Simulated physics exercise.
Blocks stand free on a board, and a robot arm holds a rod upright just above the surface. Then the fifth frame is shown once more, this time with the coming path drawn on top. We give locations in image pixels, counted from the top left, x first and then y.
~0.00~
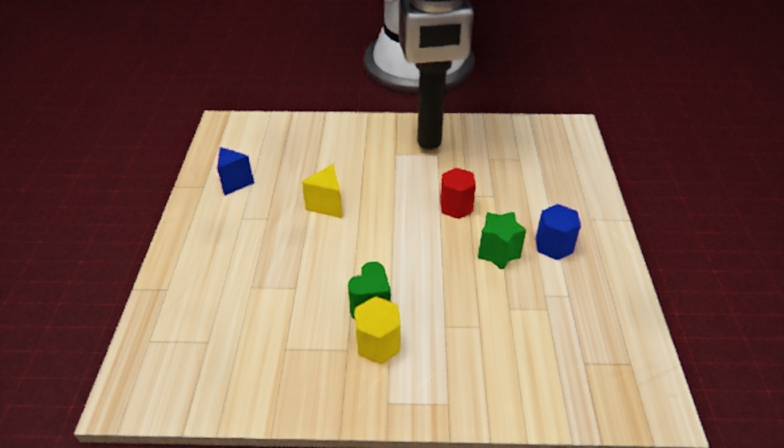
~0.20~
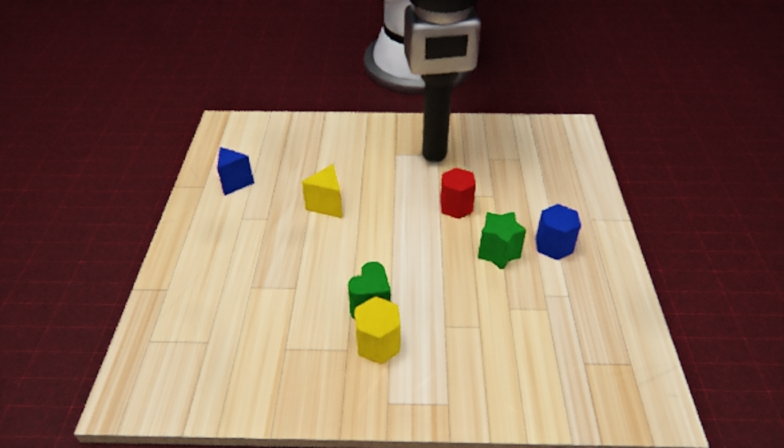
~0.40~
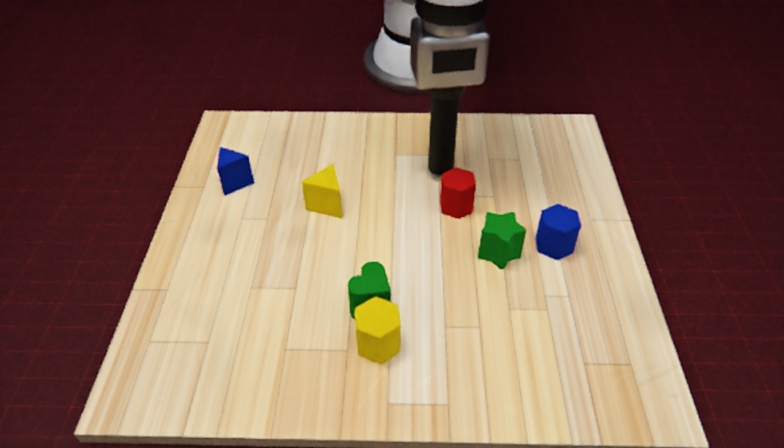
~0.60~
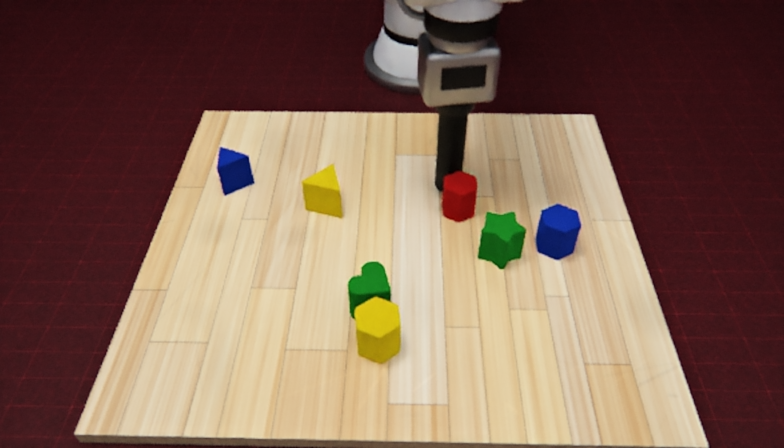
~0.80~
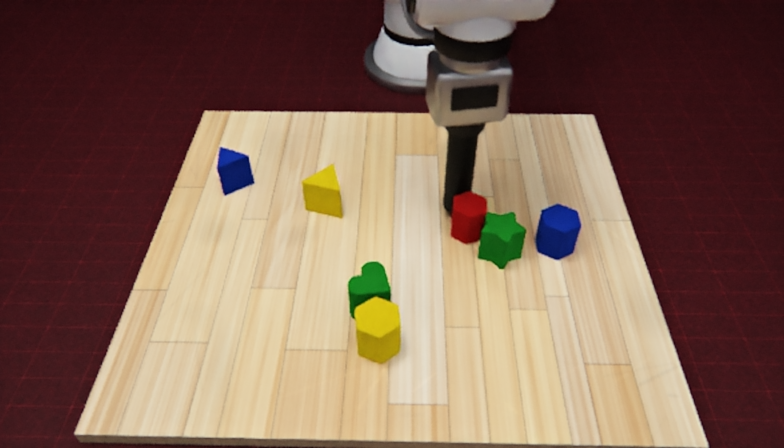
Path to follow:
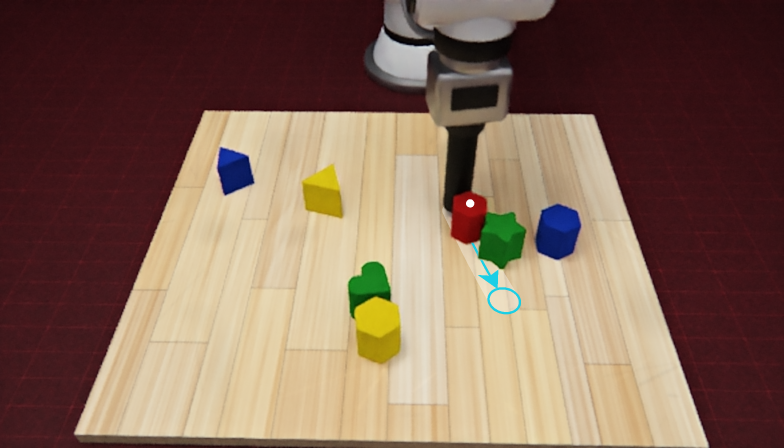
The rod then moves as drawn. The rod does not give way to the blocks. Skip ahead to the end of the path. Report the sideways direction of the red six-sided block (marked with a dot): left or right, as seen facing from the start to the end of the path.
Side: Right.
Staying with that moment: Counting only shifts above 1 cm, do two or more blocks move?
Yes, that is how it ends up.
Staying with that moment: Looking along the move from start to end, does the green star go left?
My answer is yes.
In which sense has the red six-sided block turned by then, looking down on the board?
From above, the red six-sided block will be seen to turn clockwise.
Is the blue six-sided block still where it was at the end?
I expect so.
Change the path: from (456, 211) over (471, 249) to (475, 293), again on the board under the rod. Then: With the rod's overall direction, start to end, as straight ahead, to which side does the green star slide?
It moves left.
Drawn move, straight from (456, 211) to (504, 301); the dot is on the red six-sided block.
What follows on the original path. One third of the way, rod at (471, 233); red six-sided block at (480, 234), turned 20° clockwise; green star at (520, 241), turned 55° anticlockwise.
Two thirds of the way, rod at (487, 263); red six-sided block at (490, 266), turned 30° clockwise; green star at (530, 251), turned 110° anticlockwise.
At the end, rod at (506, 294); red six-sided block at (493, 297), turned 65° clockwise; green star at (542, 261), turned 170° anticlockwise; blue six-sided block still.
